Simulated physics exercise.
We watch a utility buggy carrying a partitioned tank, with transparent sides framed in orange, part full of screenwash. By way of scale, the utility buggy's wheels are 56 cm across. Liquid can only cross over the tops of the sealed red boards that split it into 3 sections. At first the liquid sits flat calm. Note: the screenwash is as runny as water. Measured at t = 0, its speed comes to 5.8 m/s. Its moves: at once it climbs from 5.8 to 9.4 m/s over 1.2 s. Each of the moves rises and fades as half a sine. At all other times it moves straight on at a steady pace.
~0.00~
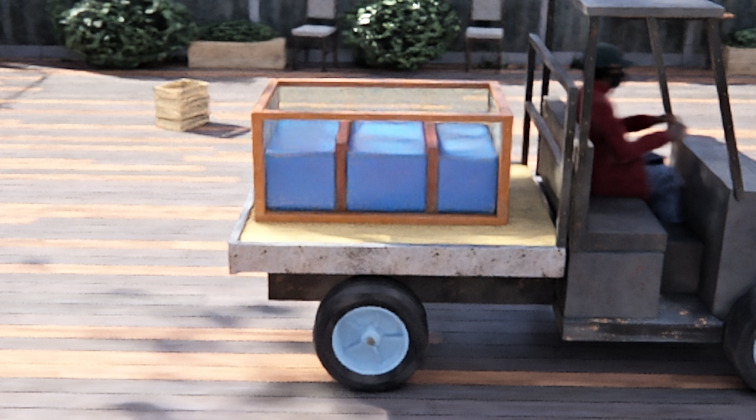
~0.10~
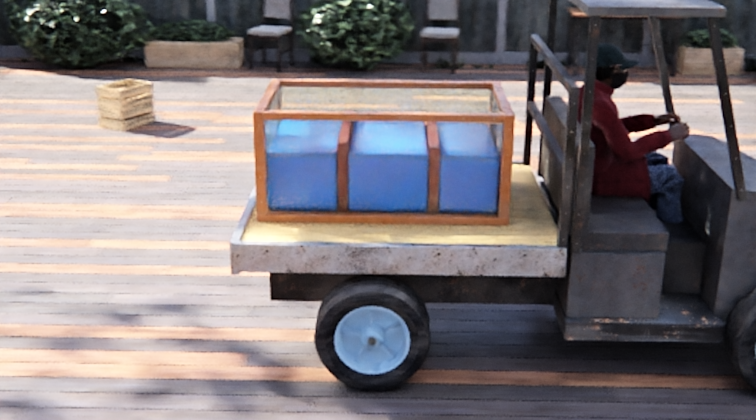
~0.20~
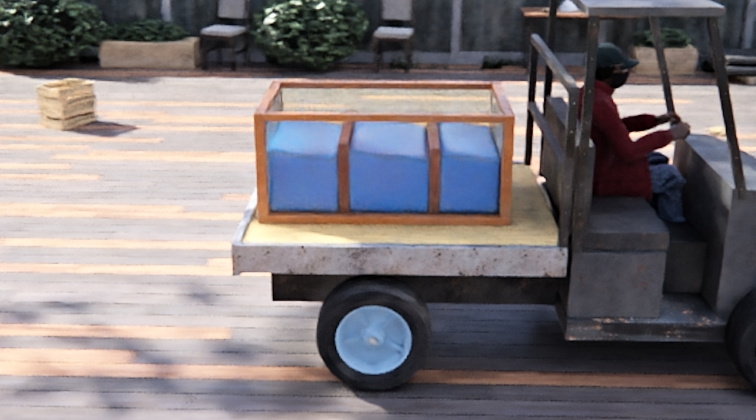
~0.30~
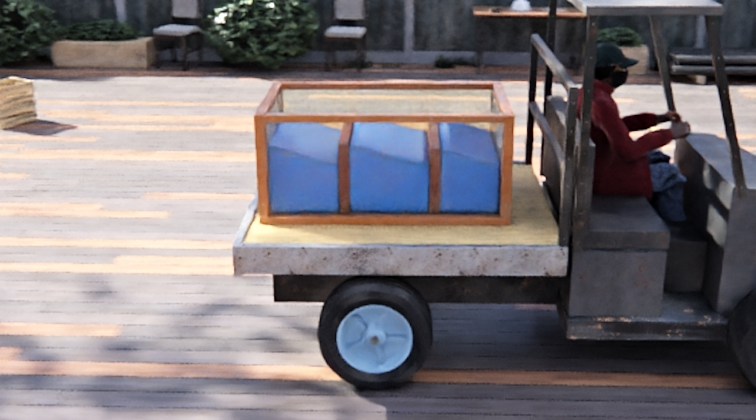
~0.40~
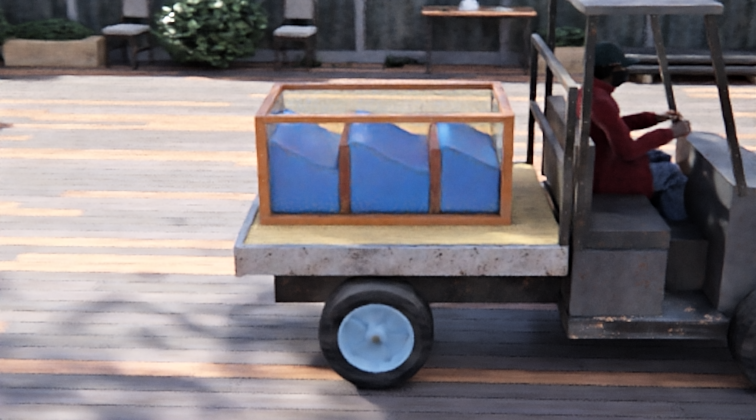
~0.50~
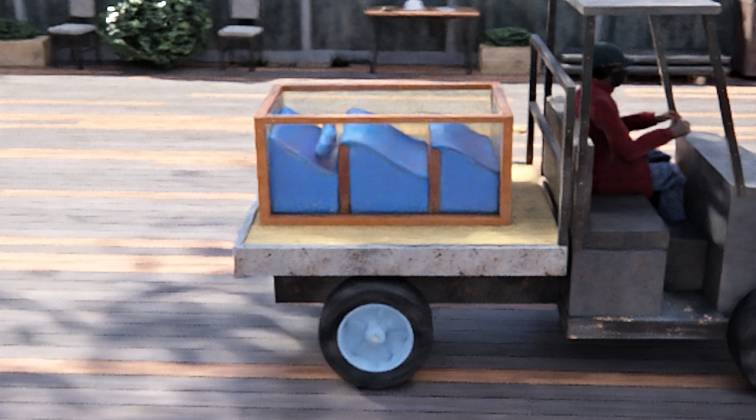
On a sunlit wooden deck, a driver in red steers a utility buggy rightward, carrying an orange-framed clear tank of blue liquid in three compartments, past a basket, shrubs and chairs. The liquid starts nearly flat, then its surface tilts, climbing toward the left of each compartment in steepening, curling waves.
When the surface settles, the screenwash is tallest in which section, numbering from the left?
I would say the first one.
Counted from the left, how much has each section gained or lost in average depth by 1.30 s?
In cm: 3 up, 1 down, 2 down.
Then, 0.90 s in, the sections hold 34, 29, 29 cm, left to right.
Then, 1.30 s in, the sections hold 34, 29, 28 cm, left to right.
Then, 1.80 s in, the sections hold 34, 29, 28 cm, left to right.
Then, 4.18 s in, the sections hold 34, 29, 28 cm, left to right.
